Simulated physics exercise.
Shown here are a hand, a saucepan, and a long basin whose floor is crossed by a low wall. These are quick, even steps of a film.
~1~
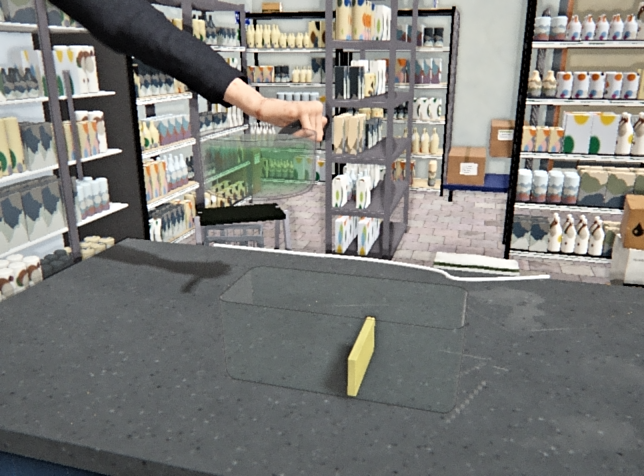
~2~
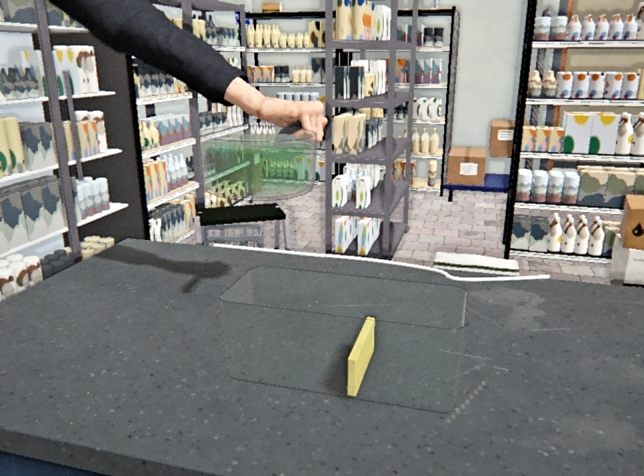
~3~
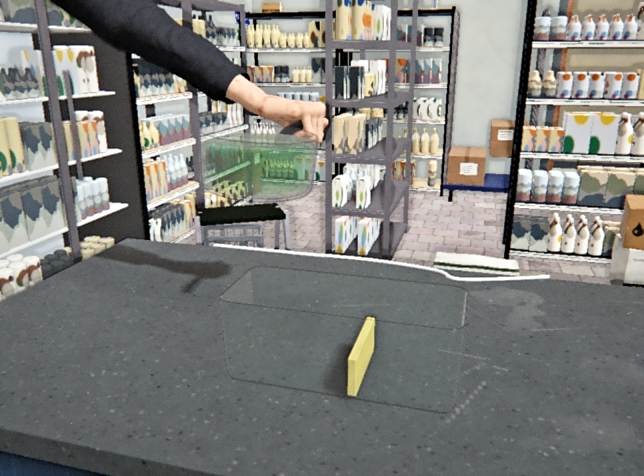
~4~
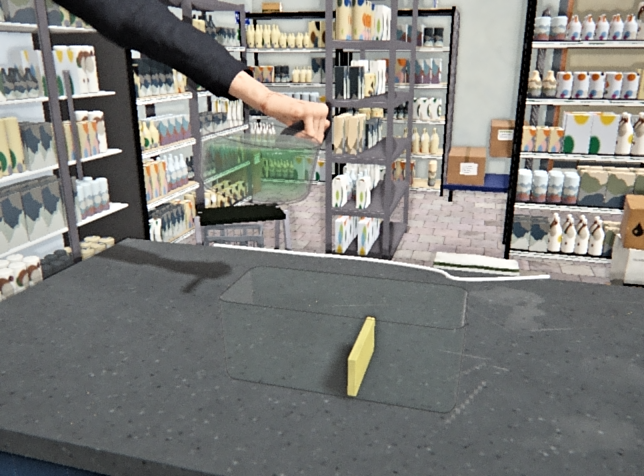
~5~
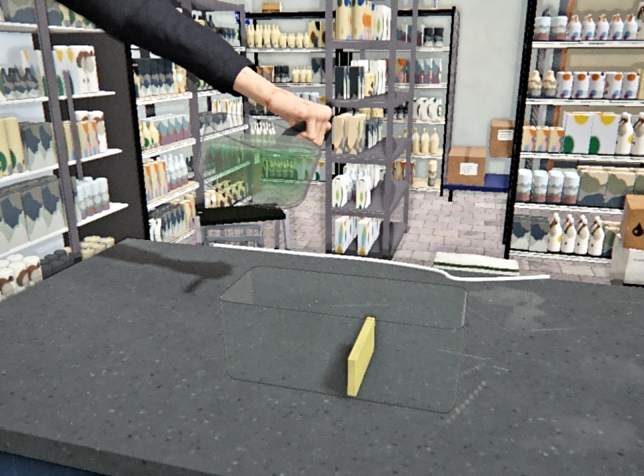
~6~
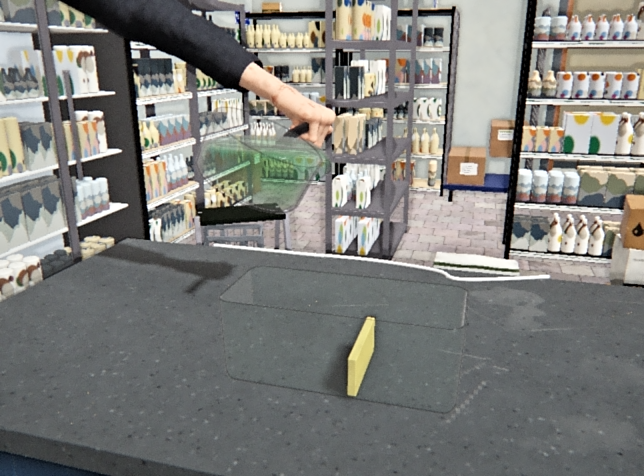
A hand in a dark sleeve, reaching in from the upper left, holds a clear container of green-tinted liquid and gradually tilts it down toward the right, the wrist bending as the liquid shifts to the lowering edge. Below, a transparent basin with a low yellow wall across its floor rests motionless on a dark grey speckled counter. The fixed, slightly raised view faces a shop with stocked shelves and cardboard boxes behind.
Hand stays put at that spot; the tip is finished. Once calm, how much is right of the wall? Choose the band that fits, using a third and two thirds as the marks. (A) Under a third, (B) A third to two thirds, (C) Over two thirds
(B) A third to two thirds.
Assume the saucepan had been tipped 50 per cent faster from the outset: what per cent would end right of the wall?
Near 40 %.
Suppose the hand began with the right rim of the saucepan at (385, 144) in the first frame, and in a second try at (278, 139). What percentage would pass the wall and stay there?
First try: About 75 %; second try: About 10 %.
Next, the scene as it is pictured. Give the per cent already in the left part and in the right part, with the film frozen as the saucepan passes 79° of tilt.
Reading: Left some 5 %, right some 15 %.
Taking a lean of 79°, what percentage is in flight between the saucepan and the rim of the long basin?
Around 45 %.
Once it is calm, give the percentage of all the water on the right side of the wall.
That share comes out near 55 percent.
A moment on, the saucepan is tipped on its side and 35 per cent is still to pour, 3 is left of the wall and 17 right of it.
Next, the saucepan is tipped on its side and 9 per cent is still to pour, 24 is left of the wall and 56 right of it.
Then the saucepan is tipped on its side and 2 per cent is still to pour, 38 is left of the wall and 55 right of it.
Later the saucepan is tipped on its side and 0 per cent is still to pour, 42 is left of the wall and 55 right of it.
At rest 43 per cent lies left of the wall, 55 right of it and 3 outside.
